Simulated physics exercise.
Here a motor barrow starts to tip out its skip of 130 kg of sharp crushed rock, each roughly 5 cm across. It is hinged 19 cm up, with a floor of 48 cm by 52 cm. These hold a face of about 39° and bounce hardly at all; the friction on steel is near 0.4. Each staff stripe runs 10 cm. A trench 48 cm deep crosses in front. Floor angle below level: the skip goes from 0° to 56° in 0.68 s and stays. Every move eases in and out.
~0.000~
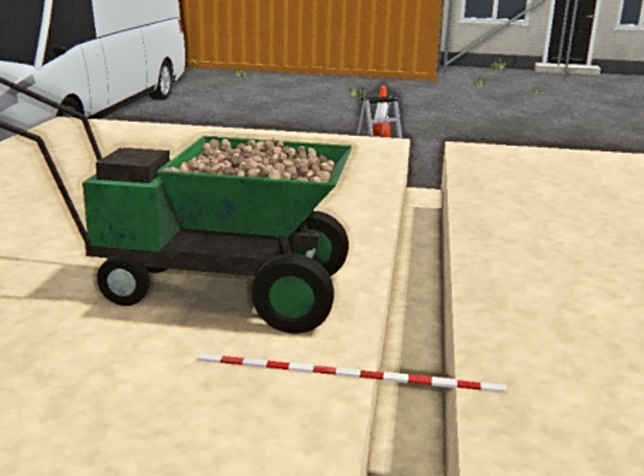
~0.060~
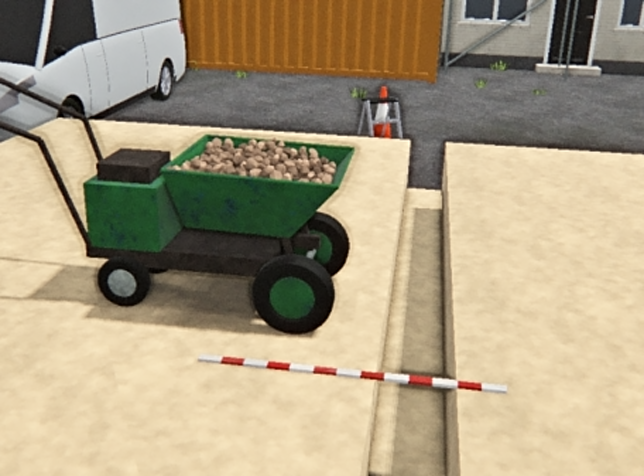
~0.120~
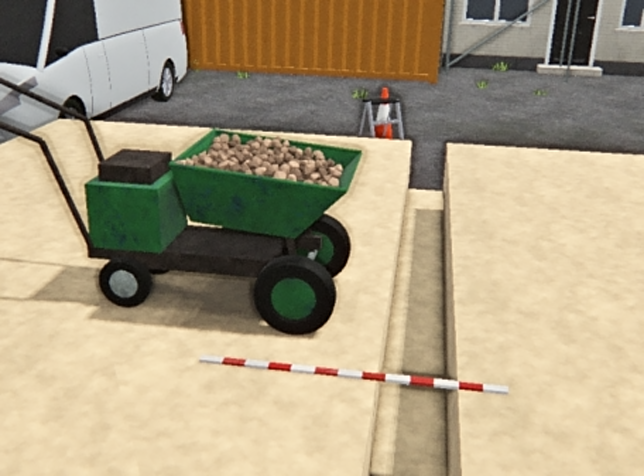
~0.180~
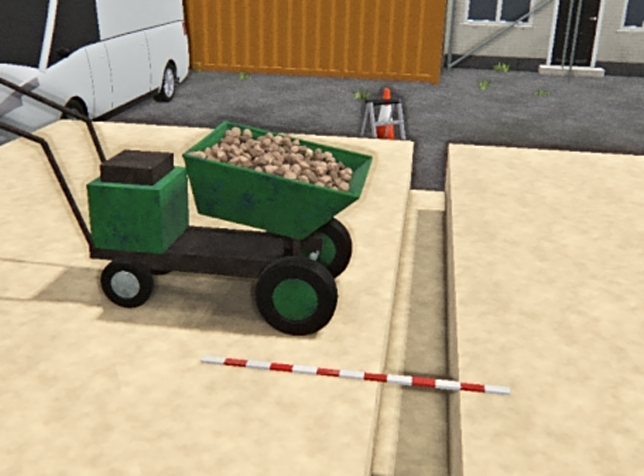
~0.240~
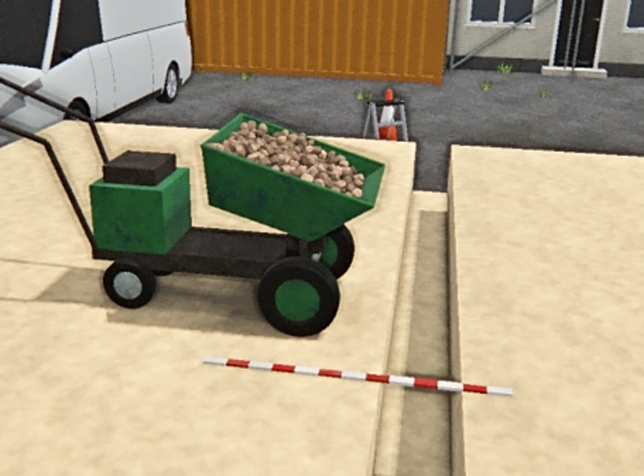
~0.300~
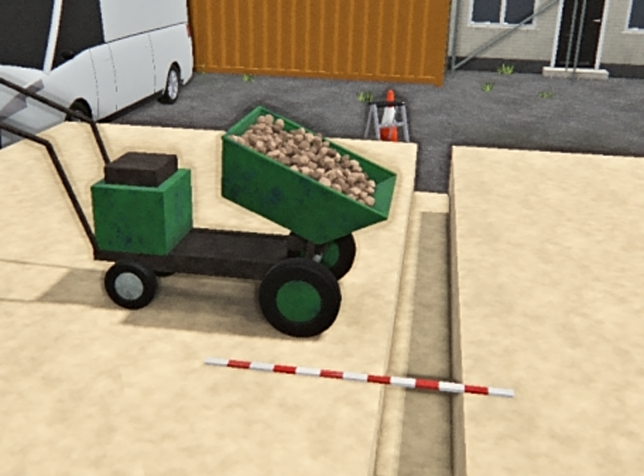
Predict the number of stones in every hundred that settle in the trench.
Close to 18 in a hundred.
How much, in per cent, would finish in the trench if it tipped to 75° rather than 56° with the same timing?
Then roughly 50 percent.
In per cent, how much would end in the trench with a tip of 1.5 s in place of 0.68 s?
That would give about 15 percent.
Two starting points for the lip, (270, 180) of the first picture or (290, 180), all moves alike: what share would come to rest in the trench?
The first start gives about 35 per cent, the second about 35.
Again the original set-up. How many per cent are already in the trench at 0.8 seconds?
I'd say near 10 per cent at that time.
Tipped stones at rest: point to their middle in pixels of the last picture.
Somewhere around (476, 322) in the last picture.
After 0.5 s the floor is at 47°; 100 % in the skip; the foremost stones are at (405, 232).
After 0.8 s the floor is at 56°; 89 % in the skip, 9 % in the trench, 2 % past the trench; the foremost stones are at (480, 326).
After 1.1 s the floor is at 56°; 66 % in the skip, 11 % in the trench, 23 % past the trench; the foremost stones are at (574, 333).
After 3.1 s the floor is at 56°; 58 % in the skip, 18 % in the trench, 24 % past the trench; the foremost stones are at (615, 332).
